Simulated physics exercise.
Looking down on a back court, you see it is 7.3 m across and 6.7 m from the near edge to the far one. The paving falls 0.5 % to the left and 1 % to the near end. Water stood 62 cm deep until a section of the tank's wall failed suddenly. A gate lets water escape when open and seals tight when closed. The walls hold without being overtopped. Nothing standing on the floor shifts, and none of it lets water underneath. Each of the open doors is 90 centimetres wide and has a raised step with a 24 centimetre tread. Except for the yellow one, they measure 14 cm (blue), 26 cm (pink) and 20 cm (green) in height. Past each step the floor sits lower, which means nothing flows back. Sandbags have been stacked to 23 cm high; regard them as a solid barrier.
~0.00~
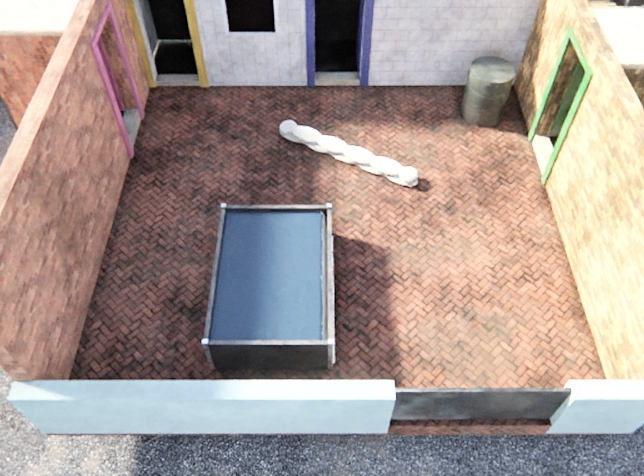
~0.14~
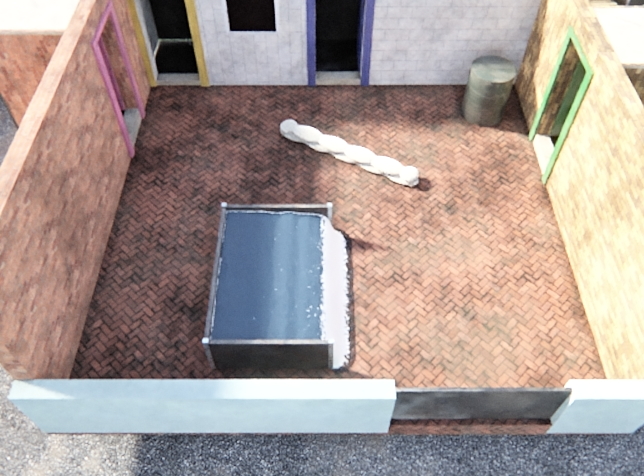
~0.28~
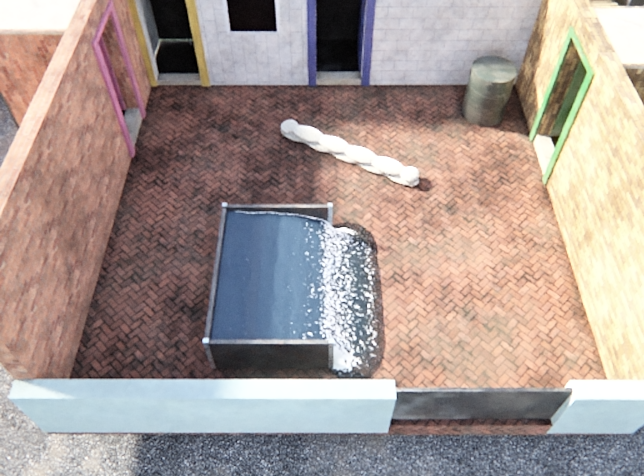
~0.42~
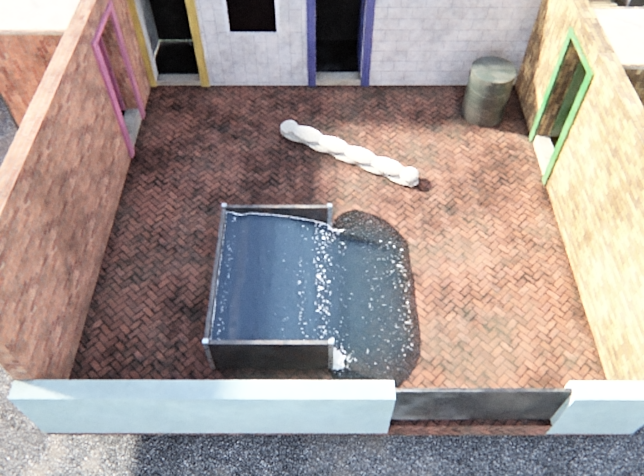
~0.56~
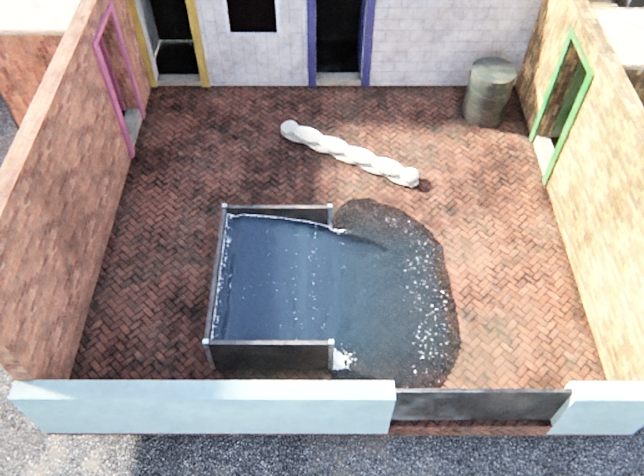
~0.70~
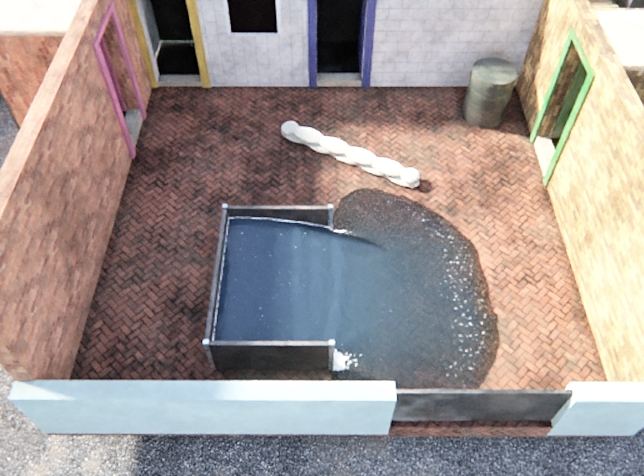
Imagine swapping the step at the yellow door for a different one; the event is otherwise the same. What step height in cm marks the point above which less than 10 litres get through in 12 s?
The point is around 6 cm.
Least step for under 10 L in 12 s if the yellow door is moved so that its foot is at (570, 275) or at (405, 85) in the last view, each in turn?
25 and 7.0 cm.
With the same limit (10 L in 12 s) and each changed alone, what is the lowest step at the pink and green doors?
Some 8.5 cm for pink, some 9.5 cm for green.
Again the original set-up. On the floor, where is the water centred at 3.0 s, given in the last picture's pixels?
(460, 289).
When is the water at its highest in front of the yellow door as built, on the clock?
Approximately 10.5 s.
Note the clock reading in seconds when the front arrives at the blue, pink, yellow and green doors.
It gets to blue after 5.0 s, pink after 8.0 s, yellow after 7.5 s and green after 2.0 s.
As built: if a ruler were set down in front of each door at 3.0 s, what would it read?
Lab note, depth in cm: Blue 0; pink 0; yellow 0; green 14.
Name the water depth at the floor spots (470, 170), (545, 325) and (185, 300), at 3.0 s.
Approx. 2 / 25 / 0 cm.
After 1.4 s water covers 30 % of the floor, deepest (30 cm) near (578, 303); it has not reached the yellow door.
After 3.0 s water covers 40 % of the floor, deepest (30 cm) near (509, 383); it has not reached the yellow door.
After 12.0 s water covers 95 % of the floor, deepest (10 cm) near (487, 409); 7 cm at the yellow door, 0 litres in over its 11 cm step.
At the yellow door as built, the water arrived by 7.4 s and peaked near 9 cm at 10.6 s.
Run again over the same 12 s with other heights there, 15 litres in over 5 cm, 6 litres over 7 cm. The limit of 10 litres is kept from about 6 cm up.
